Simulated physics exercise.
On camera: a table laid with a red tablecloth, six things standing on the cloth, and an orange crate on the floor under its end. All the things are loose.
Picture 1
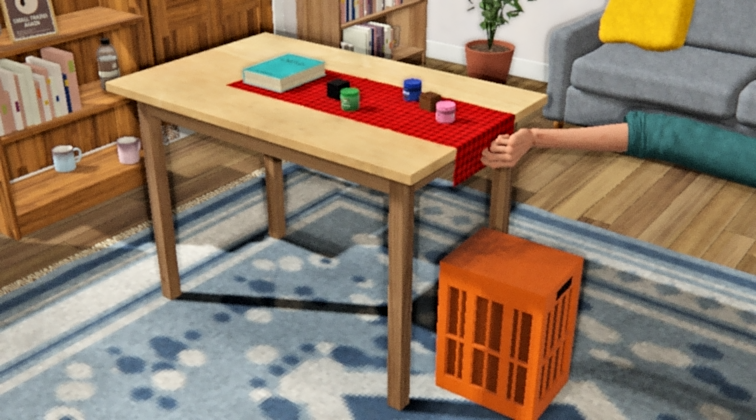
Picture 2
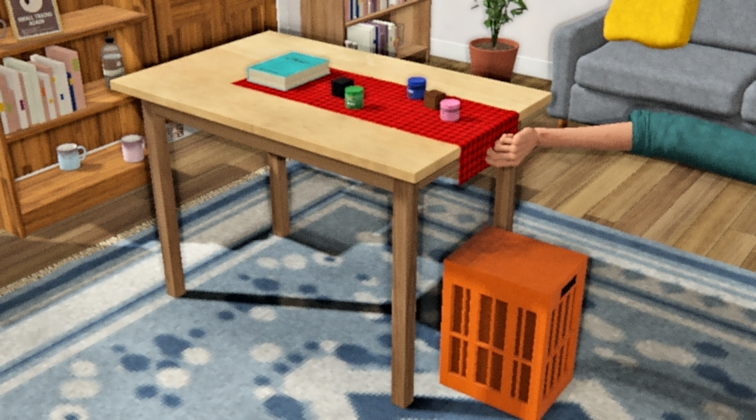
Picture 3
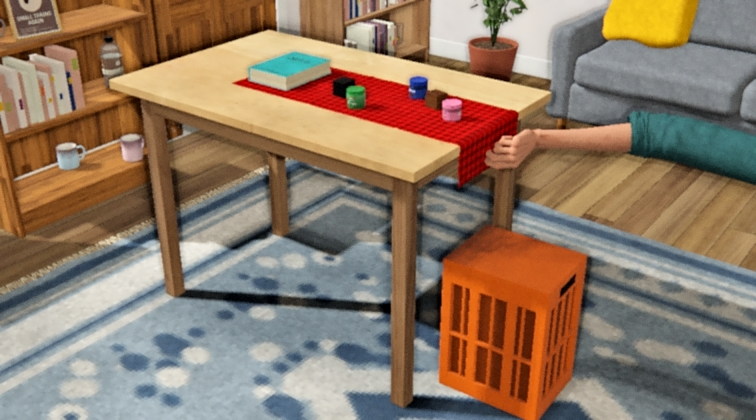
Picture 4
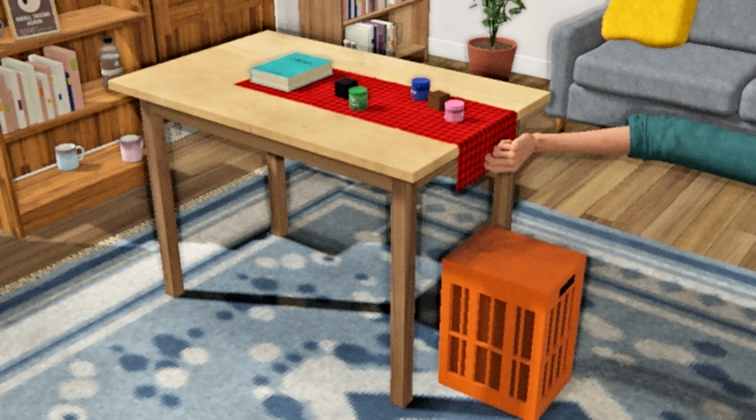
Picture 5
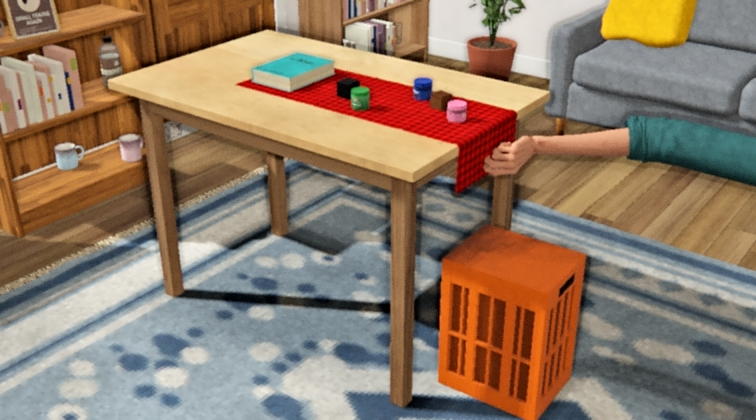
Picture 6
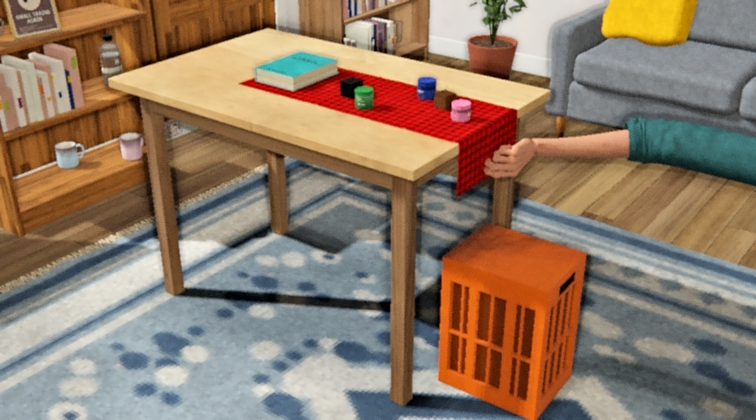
A red cloth slides slightly toward the right end of a wooden table in a living room, seen from above at an angle. On it are a teal book at left, black and brown blocks, and green, blue and pink pots, with an orange crate on the rug below. After a tiny camera shift, a green-sleeved arm's hand draws the hanging end slightly lower, and the objects ride along with the cloth.
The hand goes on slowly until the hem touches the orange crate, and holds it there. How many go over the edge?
The answer is two.
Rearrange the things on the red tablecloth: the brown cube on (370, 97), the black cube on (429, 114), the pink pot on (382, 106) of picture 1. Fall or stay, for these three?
The brown cube holds on, the black cube drops off, the pink pot survives.
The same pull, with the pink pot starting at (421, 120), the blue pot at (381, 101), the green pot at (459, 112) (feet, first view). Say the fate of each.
The pink pot drops off; the blue pot survives; the green pot comes down.
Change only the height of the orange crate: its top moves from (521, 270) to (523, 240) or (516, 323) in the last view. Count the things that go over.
The count: 1 and 4.
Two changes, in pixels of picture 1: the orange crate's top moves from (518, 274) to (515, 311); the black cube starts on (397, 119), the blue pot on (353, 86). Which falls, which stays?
The black cube is carried off, the blue pot keeps its place on top.
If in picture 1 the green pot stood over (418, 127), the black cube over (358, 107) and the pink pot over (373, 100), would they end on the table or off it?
The green pot goes over; the black cube keeps its place on top; the pink pot remains up.
Early on, hem near (486, 221); pink pot gone.
Midway, hem on the crate; pink pot and brown cube gone.
Finally, hem on the crate; pink pot and brown cube gone. Over the edge go two.
